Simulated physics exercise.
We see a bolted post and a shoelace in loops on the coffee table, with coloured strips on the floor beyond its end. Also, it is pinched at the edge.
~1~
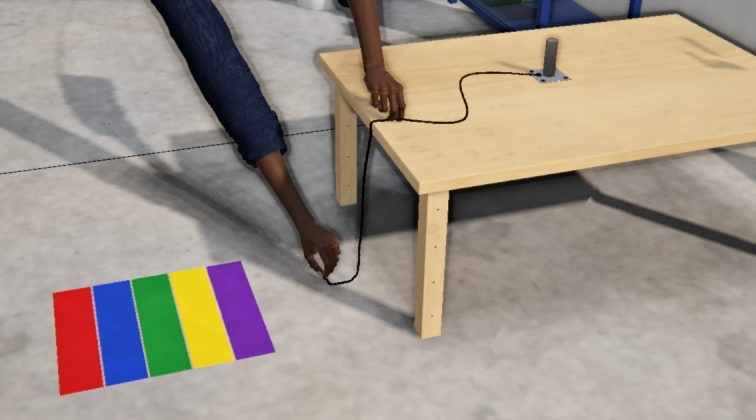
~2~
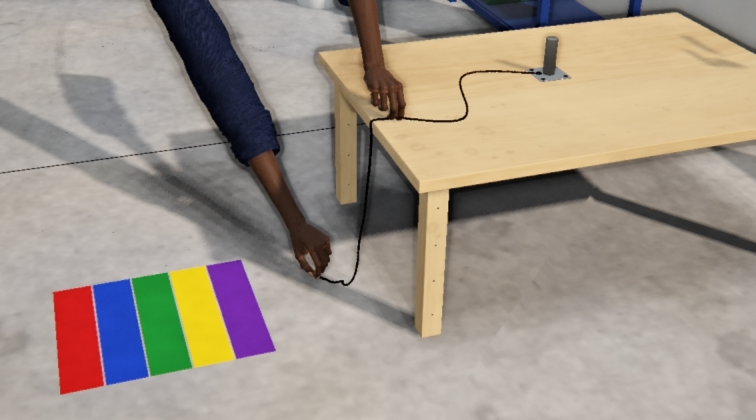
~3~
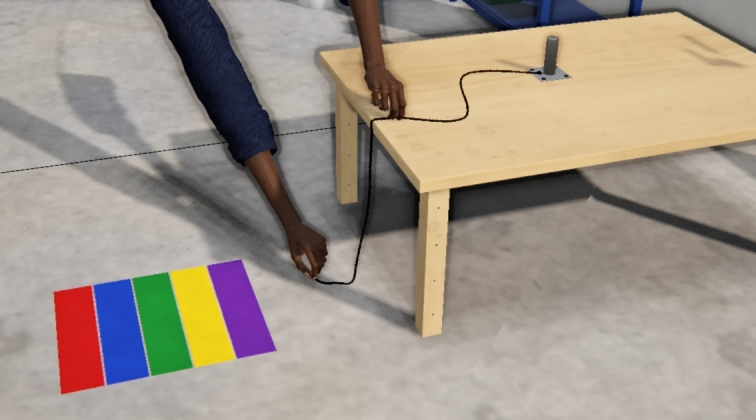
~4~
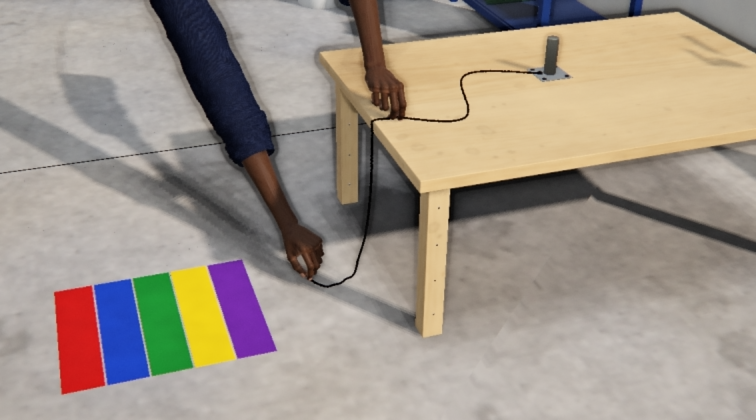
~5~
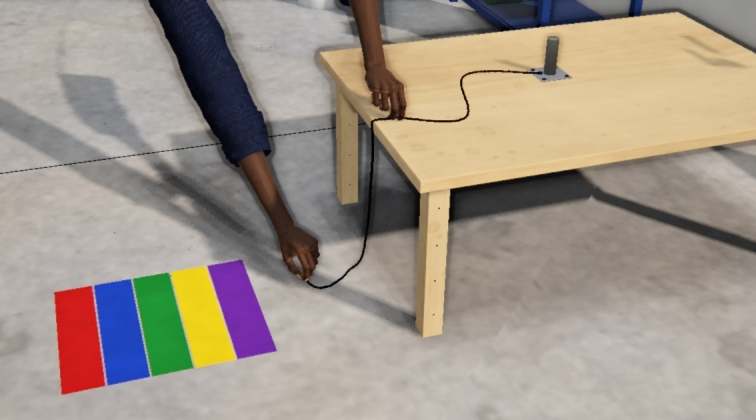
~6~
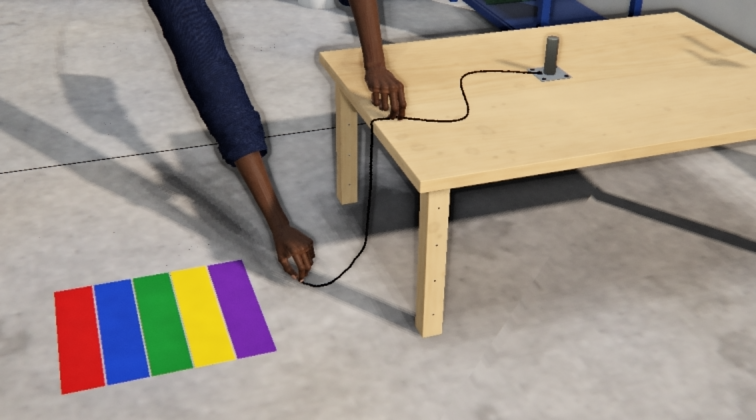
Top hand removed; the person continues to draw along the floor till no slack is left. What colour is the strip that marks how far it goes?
That strip is blue.
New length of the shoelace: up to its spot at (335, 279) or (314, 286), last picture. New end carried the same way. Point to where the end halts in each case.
The pixels are close to (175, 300) for the first and (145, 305) for the second.
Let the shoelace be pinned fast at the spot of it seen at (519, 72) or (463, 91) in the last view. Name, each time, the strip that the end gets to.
One after the other, blue; green.
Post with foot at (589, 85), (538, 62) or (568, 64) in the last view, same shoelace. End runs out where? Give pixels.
First try about (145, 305), second about (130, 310), third about (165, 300).
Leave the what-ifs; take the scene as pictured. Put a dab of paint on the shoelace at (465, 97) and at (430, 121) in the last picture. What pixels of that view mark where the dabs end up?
Roughly at (423, 99), and the other roughly at (349, 128).
Soon after, end near (185, 298); over yellow.
Then, end near (141, 306); over green.
At full stretch, end near (115, 311); over blue. The blue one.
